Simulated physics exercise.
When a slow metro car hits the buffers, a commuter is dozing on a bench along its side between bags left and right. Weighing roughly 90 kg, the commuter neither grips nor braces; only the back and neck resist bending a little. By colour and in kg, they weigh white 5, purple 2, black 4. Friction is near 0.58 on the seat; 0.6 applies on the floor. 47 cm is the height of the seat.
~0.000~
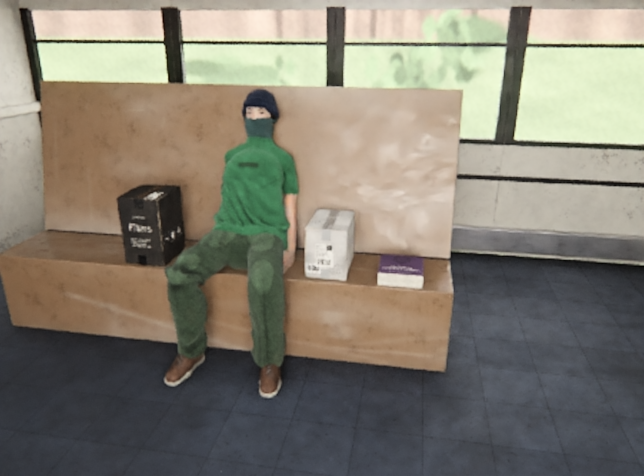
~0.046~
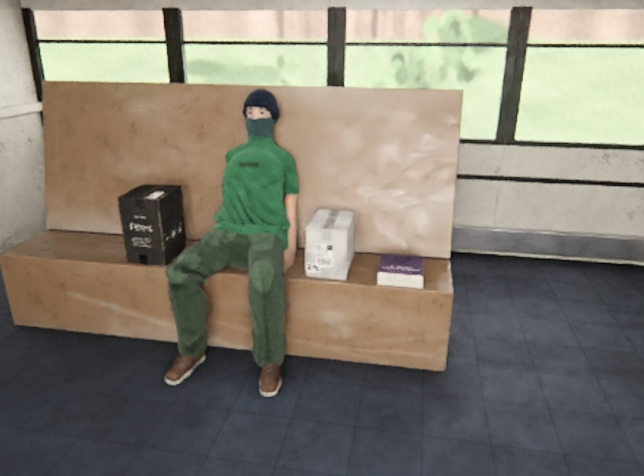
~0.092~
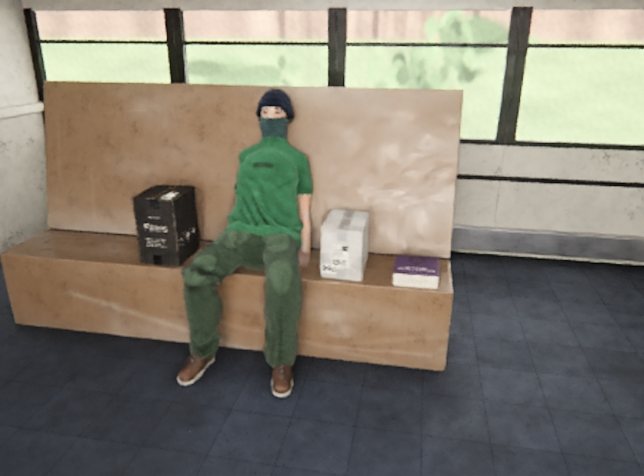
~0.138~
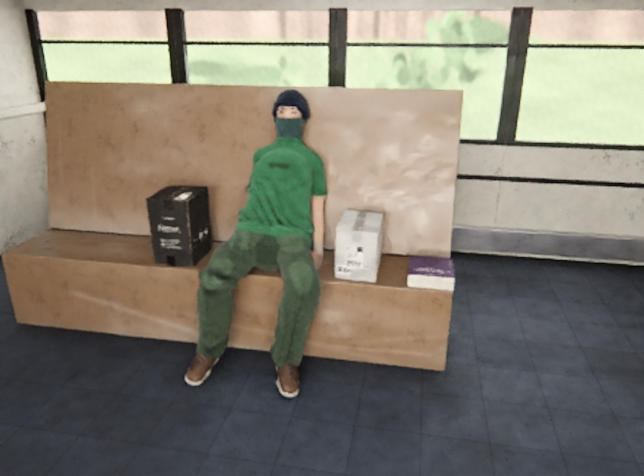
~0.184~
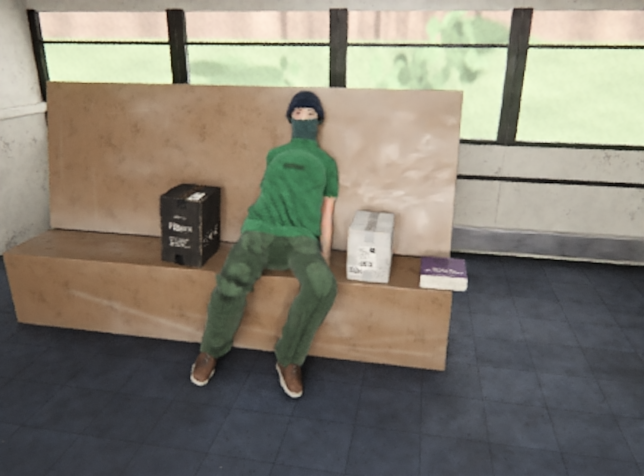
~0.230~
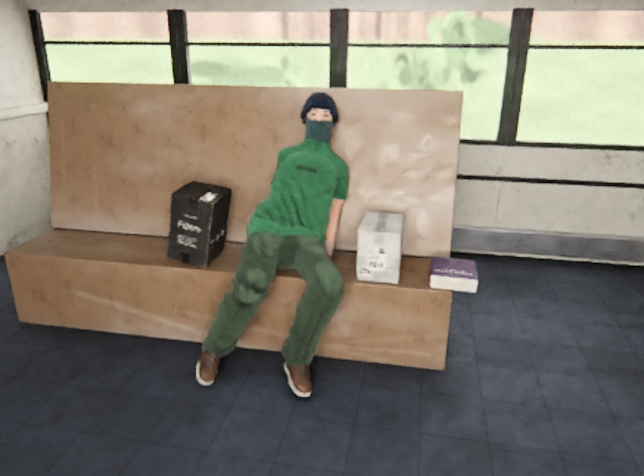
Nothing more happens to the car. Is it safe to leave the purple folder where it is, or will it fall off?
Fallen.
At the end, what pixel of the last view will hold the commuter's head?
I'd say about pixel (404, 207).
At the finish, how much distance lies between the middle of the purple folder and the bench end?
Close to 45 centimetres past it.
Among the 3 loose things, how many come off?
1 in total.
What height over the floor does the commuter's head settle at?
The head ends up around 85 centimetres high.
After 0.40 s the purple folder is 16 cm past the bench end, tilted 35°, near (481, 293) in the last picture's view; the black pack 129 cm short of the bench end, tilted 40°.
After 0.65 s the purple folder is 39 cm past the bench end, tilted 130°, near (518, 346) in the last picture's view.
After 1.05 s the purple folder is 47 cm past the bench end, tilted 180°, near (533, 360) in the last picture's view; the black pack 123 cm short of the bench end, tilted 60°.
Final state at 2.7 s, white holdall stays on; purple folder drops off; black pack stays on; commuter's hips keep to the seat.
